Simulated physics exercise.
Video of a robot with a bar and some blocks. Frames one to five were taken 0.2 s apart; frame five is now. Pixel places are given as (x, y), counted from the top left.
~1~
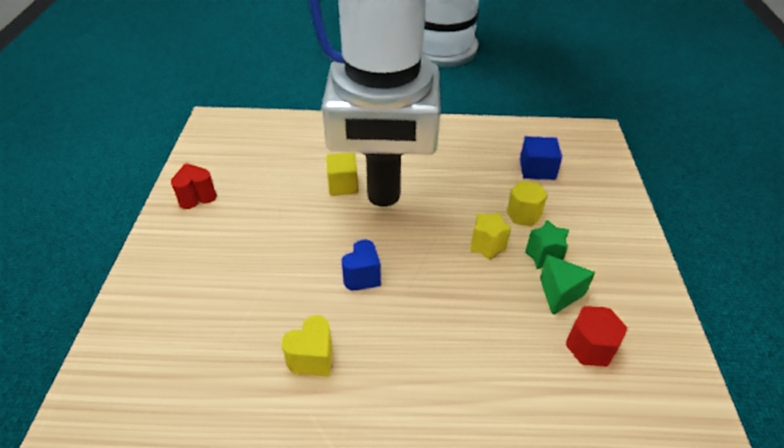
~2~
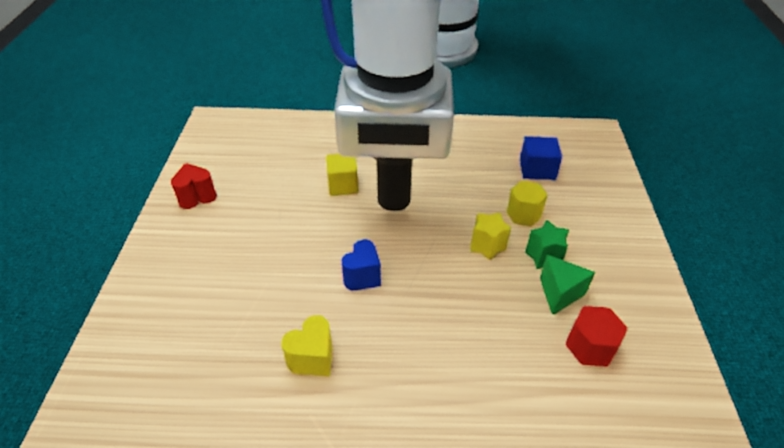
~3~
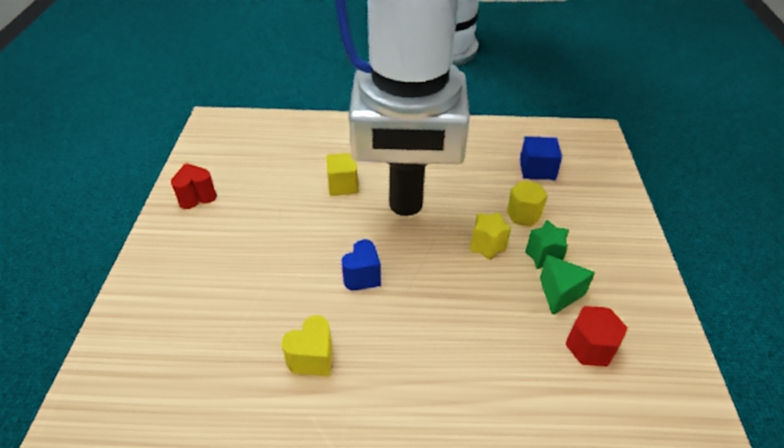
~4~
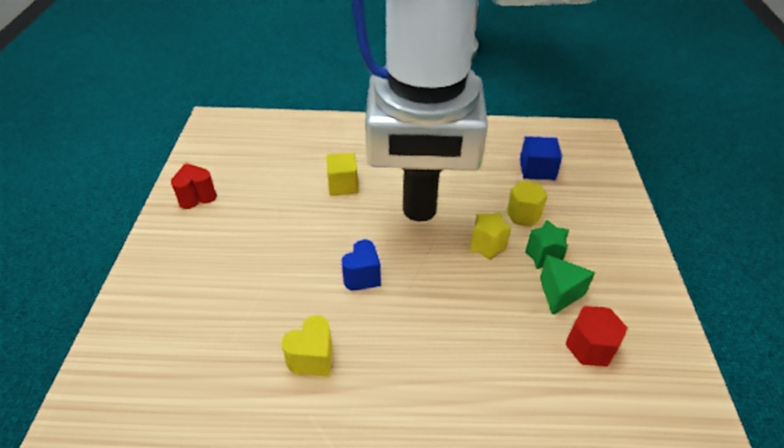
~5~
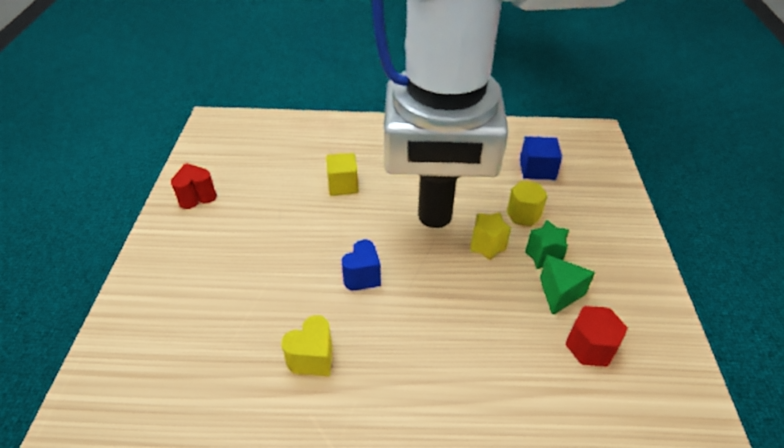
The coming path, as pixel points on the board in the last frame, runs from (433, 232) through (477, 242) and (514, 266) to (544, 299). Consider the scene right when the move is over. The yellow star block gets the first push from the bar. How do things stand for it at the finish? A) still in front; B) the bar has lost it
Choice B: The bar has lost it.
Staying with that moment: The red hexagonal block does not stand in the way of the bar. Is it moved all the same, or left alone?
The red hexagonal block keeps its place.
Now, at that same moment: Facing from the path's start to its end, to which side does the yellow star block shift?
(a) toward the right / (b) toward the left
It's b.
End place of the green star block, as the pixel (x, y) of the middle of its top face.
Its top centre lands on (590, 239).
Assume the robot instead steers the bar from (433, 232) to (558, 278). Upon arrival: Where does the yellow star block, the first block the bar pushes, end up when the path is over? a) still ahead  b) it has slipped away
a.
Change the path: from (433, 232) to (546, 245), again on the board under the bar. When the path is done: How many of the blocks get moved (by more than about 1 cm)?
This push will displace two blocks.
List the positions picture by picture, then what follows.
The first picture shows bar's lower end (384, 196); yellow star block (492, 223); green star block (552, 234); green triangular piece (568, 273); red hexagonal block (601, 325).
The second picture shows bar (394, 200); blocks still.
The third picture shows bar (406, 205); blocks still.
The fourth picture shows bar (420, 210); blocks still.
The fifth picture shows bar (435, 216); yellow star block (492, 223); green star block (552, 234); green triangular piece (568, 273); red hexagonal block (601, 325).
What follows on the original path. One third of the way, bar (480, 226); yellow star block (513, 228).
Two thirds of the way, bar (519, 250); yellow star block (554, 245), turned 15° anticlockwise; green star block (584, 240); green triangular piece (580, 280), turned 20° clockwise.
At the end, bar (550, 284); yellow star block (568, 254), turned 55° anticlockwise; green star block (590, 239), turned 20° anticlockwise; green triangular piece (593, 284), turned 45° clockwise; red hexagonal block still.
